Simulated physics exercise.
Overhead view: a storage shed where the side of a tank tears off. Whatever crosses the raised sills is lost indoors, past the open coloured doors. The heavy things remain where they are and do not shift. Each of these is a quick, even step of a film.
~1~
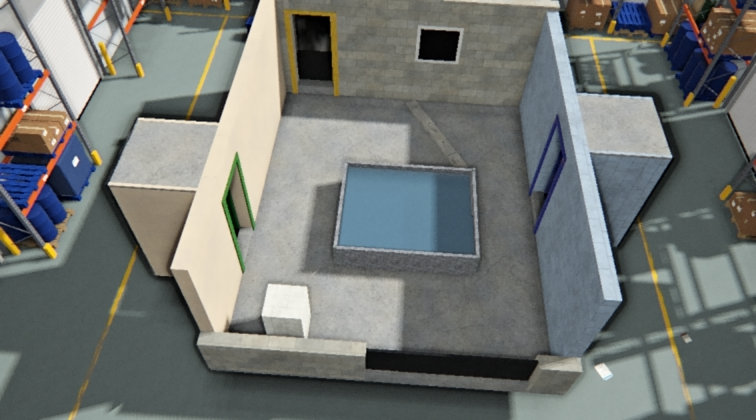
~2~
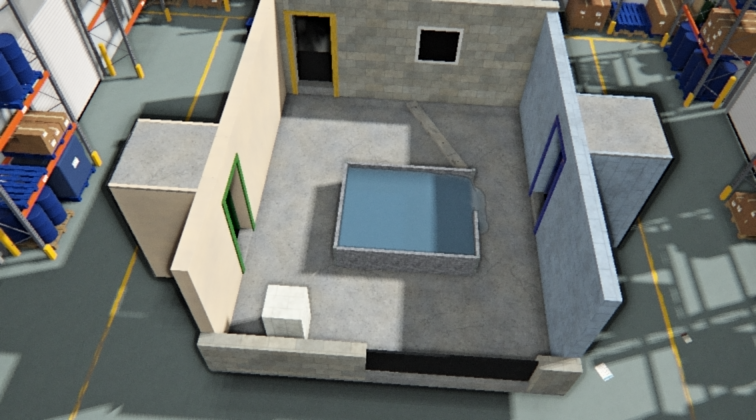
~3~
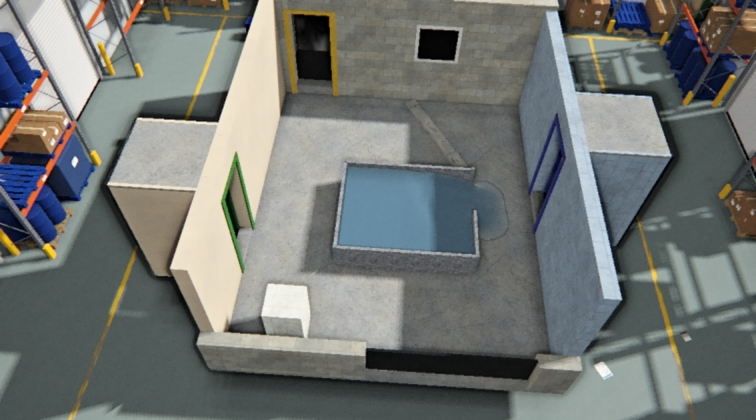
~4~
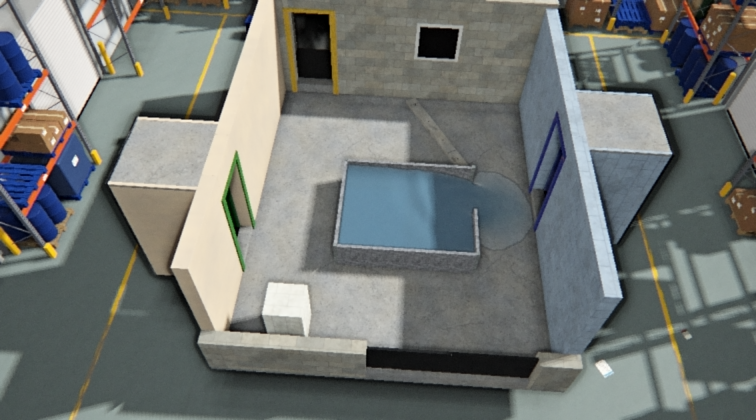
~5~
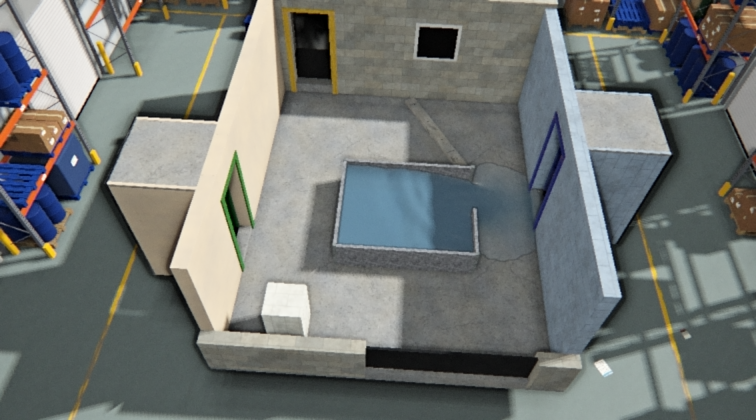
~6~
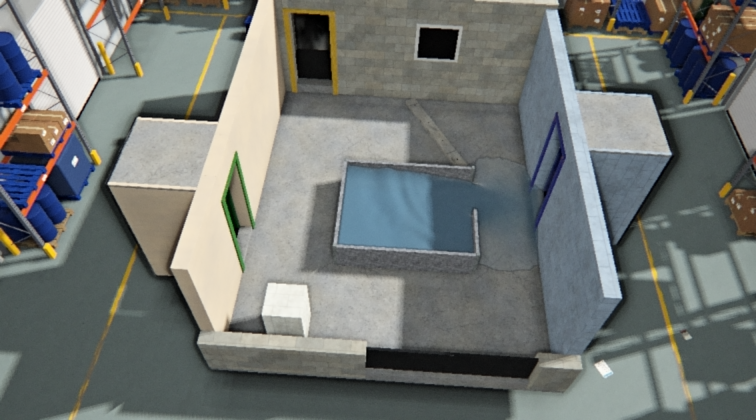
Water pouring from a gap in the right side of an open tank, spreading across the shed floor towards the blue-framed doorway.
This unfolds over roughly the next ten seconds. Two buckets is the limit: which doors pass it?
At the end, the yellow door will receive two buckets or fewer; the green door will receive two buckets or fewer; the blue door will receive over two buckets.
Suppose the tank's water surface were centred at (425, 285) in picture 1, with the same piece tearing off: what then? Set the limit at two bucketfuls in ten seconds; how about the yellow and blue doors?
I'd say yellow misses the threshold and blue misses the threshold.
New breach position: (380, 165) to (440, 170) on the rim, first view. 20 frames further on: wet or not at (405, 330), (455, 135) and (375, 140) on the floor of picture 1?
Bone-dry, submerged, submerged.
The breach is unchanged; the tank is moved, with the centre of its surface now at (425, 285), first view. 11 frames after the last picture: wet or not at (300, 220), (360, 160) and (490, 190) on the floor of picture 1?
So, in the order given, I'd say unaffected, unaffected, soaked through.
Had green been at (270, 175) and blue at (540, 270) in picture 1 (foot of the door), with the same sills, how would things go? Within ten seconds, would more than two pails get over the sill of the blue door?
Note: Blue door keeps within limits.
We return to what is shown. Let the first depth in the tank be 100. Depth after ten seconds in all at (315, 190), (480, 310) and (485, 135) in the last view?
About 10, 8 and 12 percent, in that order.
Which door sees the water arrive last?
Answer: The one in green.
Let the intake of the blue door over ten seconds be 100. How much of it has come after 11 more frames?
Close to 50 %.
A moment on, water covers 10 % of the floor; the yellow door not reached, the green door not reached, the blue door over two buckets in.
Next, water covers 25 % of the floor; the yellow door not reached, the green door not reached, the blue door far over two buckets in.
Then, water covers 35 % of the floor; the yellow door not reached, the green door not reached, the blue door far over two buckets in.
Later, water covers 80 % of the floor; the yellow door wet at the sill, nothing in, the green door not reached, the blue door far over two buckets in.
In the end, water covers 95 % of the floor; the yellow door wet at the sill, nothing in, the green door wet at the sill, nothing in, the blue door far over two buckets in.
